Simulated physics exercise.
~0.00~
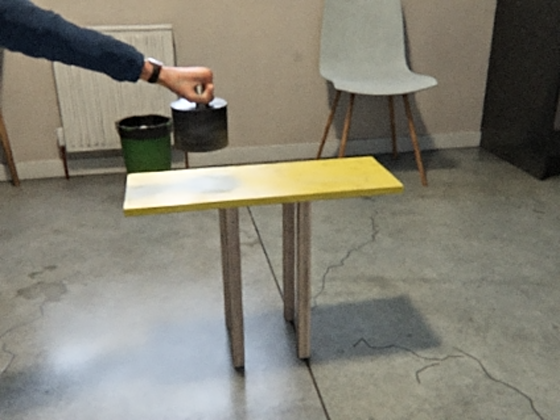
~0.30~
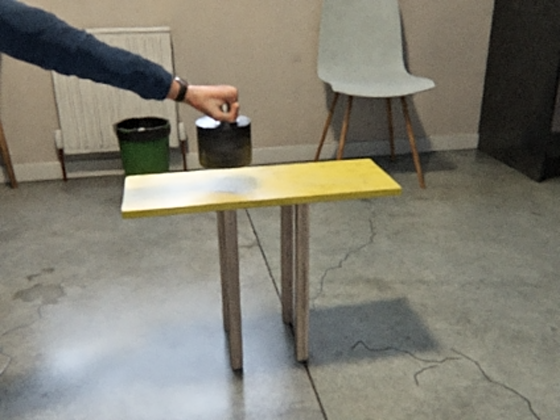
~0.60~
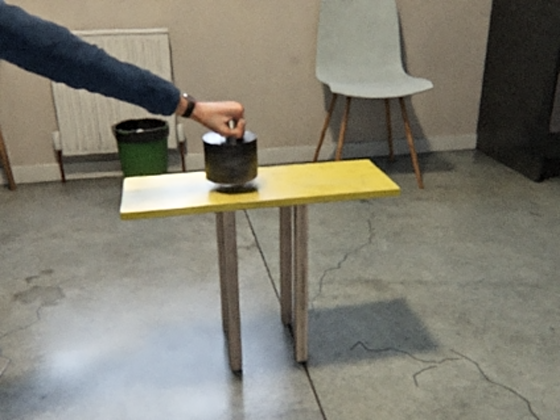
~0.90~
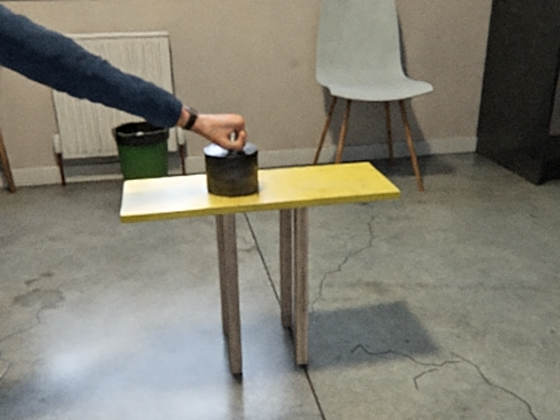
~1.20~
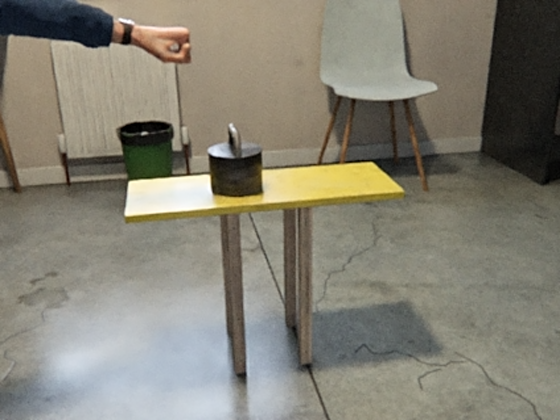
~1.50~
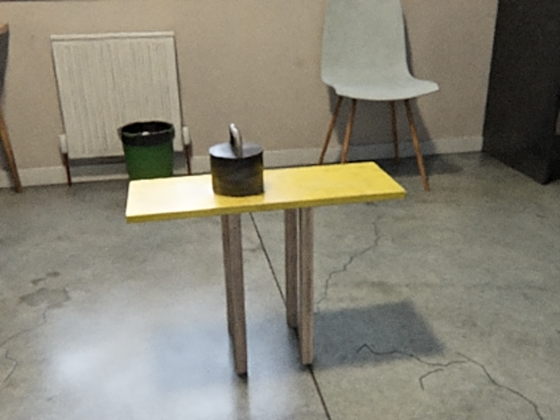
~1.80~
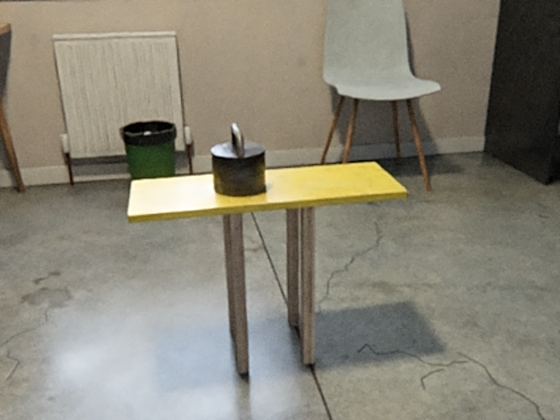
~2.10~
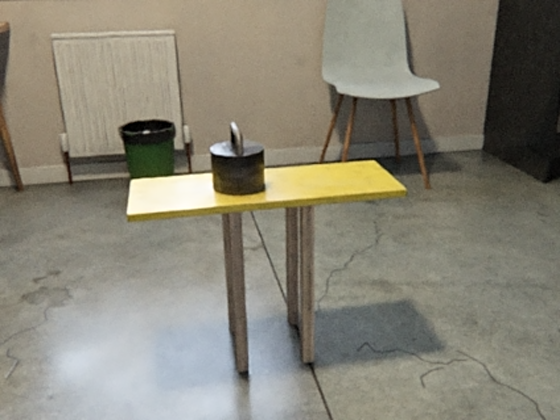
The clip opens with an arm in a dark blue sleeve reaching in from the left, holding a dark metal cylinder above a narrow yellow trestle on a grey concrete floor. The hand moves the cylinder slightly right and lowers it onto the yellow top, a little left of the middle. The fingers then let go, showing a looped handle on top, and the hand draws back to the left and out of view. The trestle does not tip as it takes the load. It ends standing flat on its feet, with the cylinder resting still on top.
